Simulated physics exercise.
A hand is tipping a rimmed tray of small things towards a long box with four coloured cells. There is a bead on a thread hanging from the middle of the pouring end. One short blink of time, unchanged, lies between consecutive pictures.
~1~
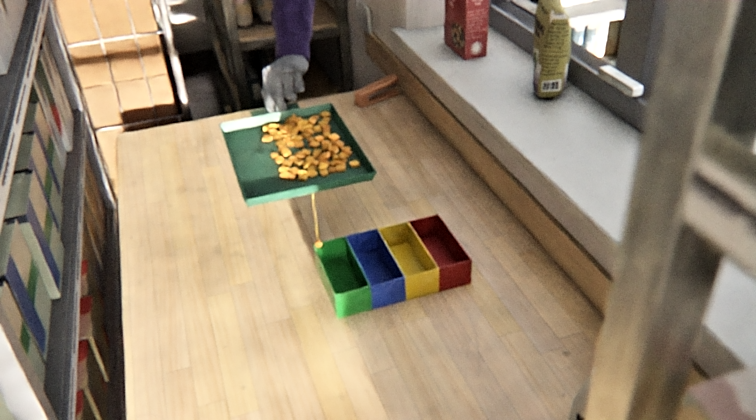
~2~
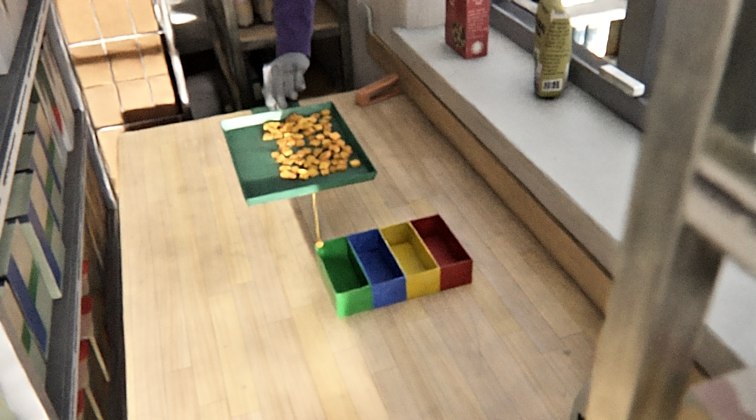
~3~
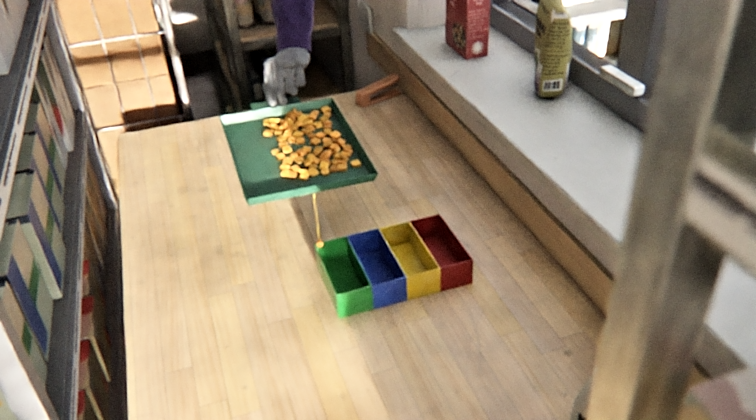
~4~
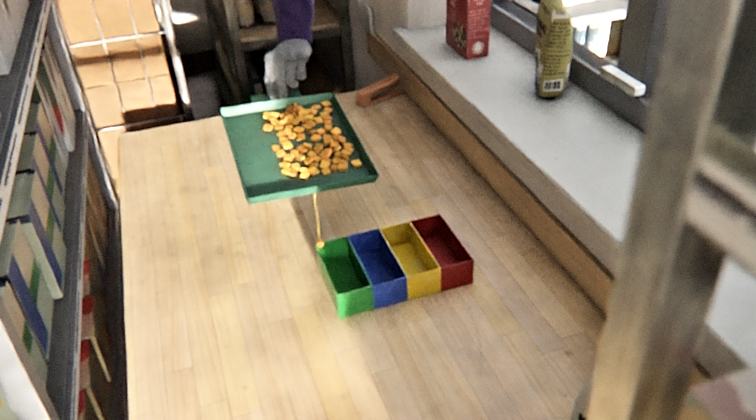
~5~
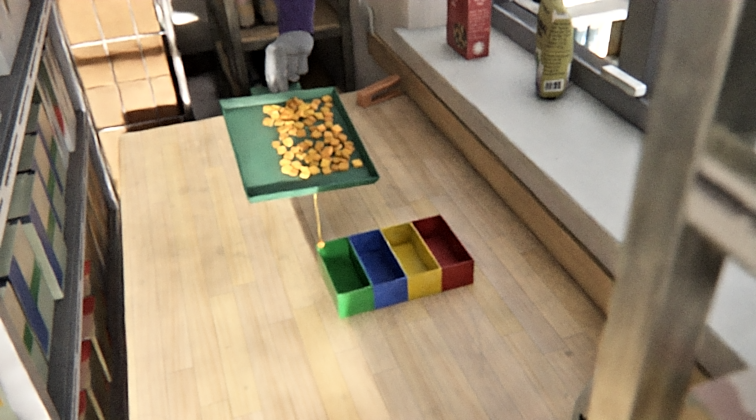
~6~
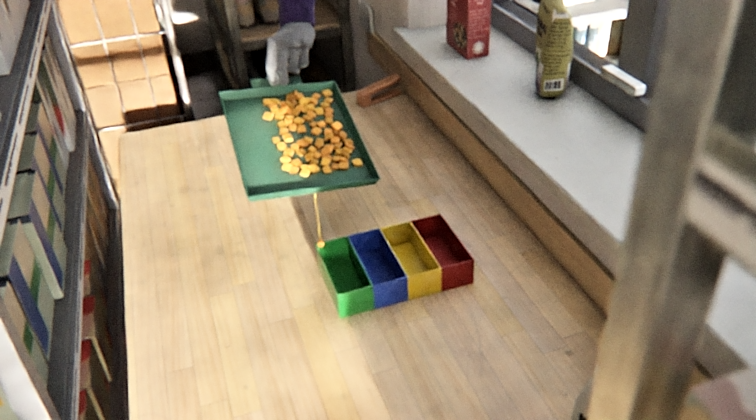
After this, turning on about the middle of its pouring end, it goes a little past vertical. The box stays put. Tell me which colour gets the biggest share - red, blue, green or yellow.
The biggest share goes to blue.
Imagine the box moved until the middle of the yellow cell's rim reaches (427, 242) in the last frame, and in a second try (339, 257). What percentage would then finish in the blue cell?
The first try gives 60 per cent, the second 0 per cent.
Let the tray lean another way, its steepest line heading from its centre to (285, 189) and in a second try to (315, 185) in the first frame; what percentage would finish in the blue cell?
Lab note: Try 1 = 0 %, try 2 = 50 %.
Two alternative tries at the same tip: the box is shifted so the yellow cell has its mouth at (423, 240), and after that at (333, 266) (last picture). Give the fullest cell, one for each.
The blue cell, then the red one.
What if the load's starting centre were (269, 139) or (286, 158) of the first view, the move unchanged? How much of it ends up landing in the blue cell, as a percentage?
You'd see roughly 60 per cent first and roughly 70 per cent second.
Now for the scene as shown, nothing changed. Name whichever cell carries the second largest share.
Next after the leader comes the yellow one.
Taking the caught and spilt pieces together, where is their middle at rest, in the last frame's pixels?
Roughly at pixel (376, 266).
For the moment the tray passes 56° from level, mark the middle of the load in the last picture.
Centre estimate: (353, 171).
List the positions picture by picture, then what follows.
In the first frame, corners of the pouring end (247, 198) and (372, 171), level; middle of the load (314, 144), cereal squares; bead on its thread (319, 244); green cell (354, 300); blue cell (388, 291); yellow cell (422, 282); red cell (455, 273).
In the second frame, corners of the pouring end (248, 197) and (373, 171), level; middle of the load (315, 143).
In the third frame, corners of the pouring end (248, 197) and (374, 172), tipped barely, lowest at the right corner; middle of the load (315, 141).
In the fourth frame, corners of the pouring end (249, 196) and (375, 174), tipped a little, lowest at the right corner; middle of the load (316, 138).
In the fifth frame, corners of the pouring end (250, 195) and (376, 175), tipped a little, lowest at the right corner; middle of the load (316, 135).
In the sixth frame, corners of the pouring end (250, 194) and (376, 177), tipped a little, lowest at the right corner; middle of the load (316, 131); green cell (356, 300); blue cell (391, 291); yellow cell (424, 282); red cell (457, 273).
Just after the last frame, tray tipped steeply; the larger part on the tray; about a tenth falling or outside the box.
A moment on, tray tipped right over; roughly a quarter on the tray; roughly half in the blue cell; roughly a quarter in the yellow cell; just a few in the green cell; about a tenth falling or outside the box.
Further on, tray tipped past a quarter turn; roughly two thirds in the blue cell; roughly a quarter in the yellow cell; about a tenth in the green cell; just a few falling or outside the box.
When it is over, tray tipped past a quarter turn; roughly two thirds in the blue cell; roughly a quarter in the yellow cell; about a tenth in the green cell; not one in the red cell; just a few outside the box.
